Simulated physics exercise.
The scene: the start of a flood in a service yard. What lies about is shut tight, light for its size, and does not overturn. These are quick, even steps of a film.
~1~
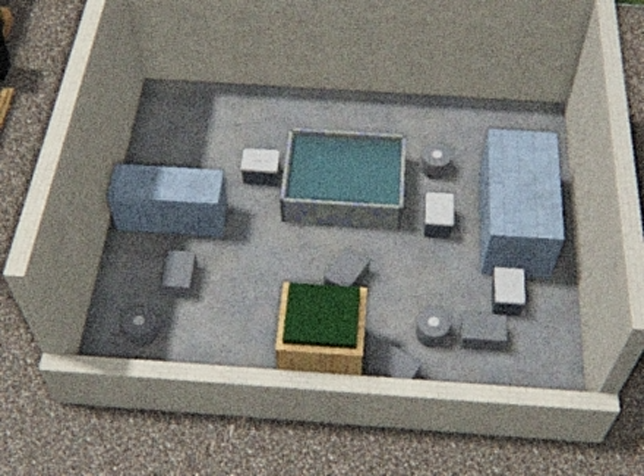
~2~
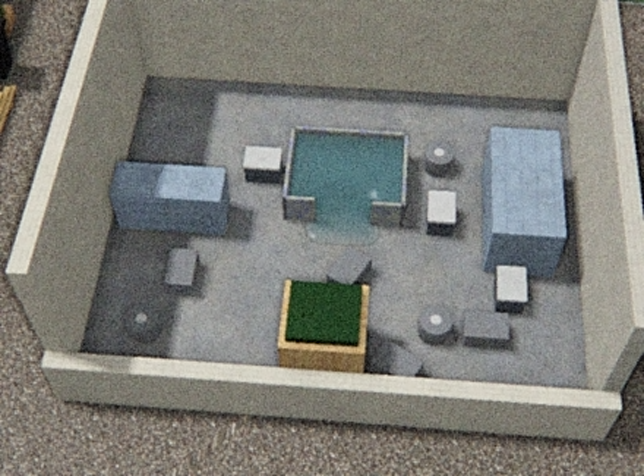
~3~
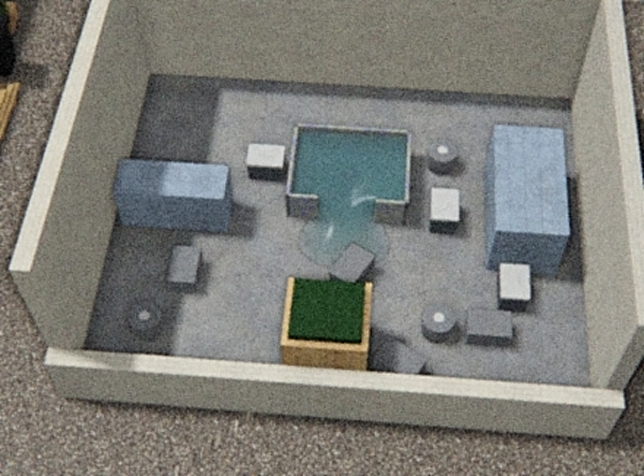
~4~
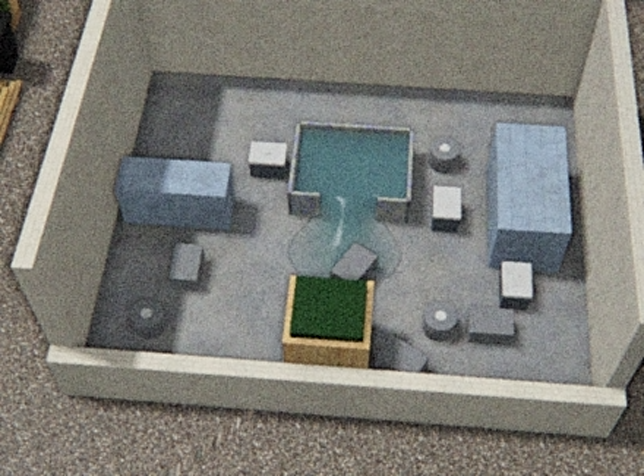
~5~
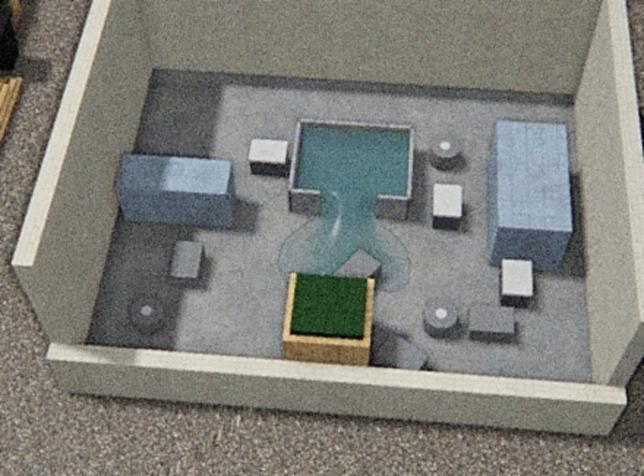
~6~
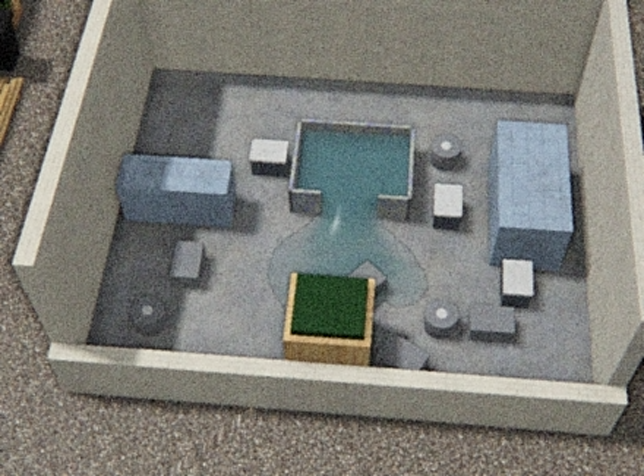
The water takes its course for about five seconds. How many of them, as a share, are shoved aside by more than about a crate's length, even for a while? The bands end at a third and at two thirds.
It is from one to two thirds.
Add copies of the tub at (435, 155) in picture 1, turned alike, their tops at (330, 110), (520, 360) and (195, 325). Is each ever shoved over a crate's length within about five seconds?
As listed: No, moved that far, swept aside.
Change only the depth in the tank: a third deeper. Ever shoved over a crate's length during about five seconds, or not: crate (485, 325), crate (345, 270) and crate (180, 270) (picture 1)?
As listed: Pushed that far, swept aside, never so far.
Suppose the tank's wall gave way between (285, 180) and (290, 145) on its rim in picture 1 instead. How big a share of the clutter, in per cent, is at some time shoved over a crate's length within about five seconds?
Roughly 10 per cent.
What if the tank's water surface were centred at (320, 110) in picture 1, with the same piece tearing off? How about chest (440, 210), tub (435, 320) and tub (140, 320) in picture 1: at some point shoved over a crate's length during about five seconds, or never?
One after the other: Less than that, pushed that far, not that far.
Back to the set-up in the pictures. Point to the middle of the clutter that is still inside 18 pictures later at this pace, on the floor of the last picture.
At about (399, 283).
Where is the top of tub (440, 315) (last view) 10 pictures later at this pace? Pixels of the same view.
At about (477, 369).
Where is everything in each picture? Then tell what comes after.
A crate at (347, 268) rests on the ground; a crate at (395, 363), on the bottom; 0 of 10 have shifted, in the first picture.
A crate at (349, 266) rests on the ground; a crate at (398, 361) rests on the ground; 0 of 10 have shifted, in the second picture.
A crate at (352, 264) rests on the ground; a crate at (400, 358), on the bottom; 0 of 10 have shifted, in the third picture.
A crate at (354, 263) rests on the ground, close to its start; a crate at (402, 356) rests on the ground; 0 of 10 have shifted, in the fourth picture.
A crate at (357, 269), on the bottom, close to its start; a crate at (402, 354), on the bottom; 1 of 10 have shifted, in the fifth picture.
A crate at (362, 281), on the bottom, a stride from its start; a crate at (403, 354) rests on the ground; 1 of 10 have shifted, in the sixth picture.
A moment on, 1 of 10 are well off their spots; 0 afloat.
Next, 2 of 10 are well off their spots; 1 afloat.
Later, 3 of 10 are well off their spots; 1 afloat.
In the end, 5 of 10 are well off their spots, and 5 have been at some point; 3 afloat.
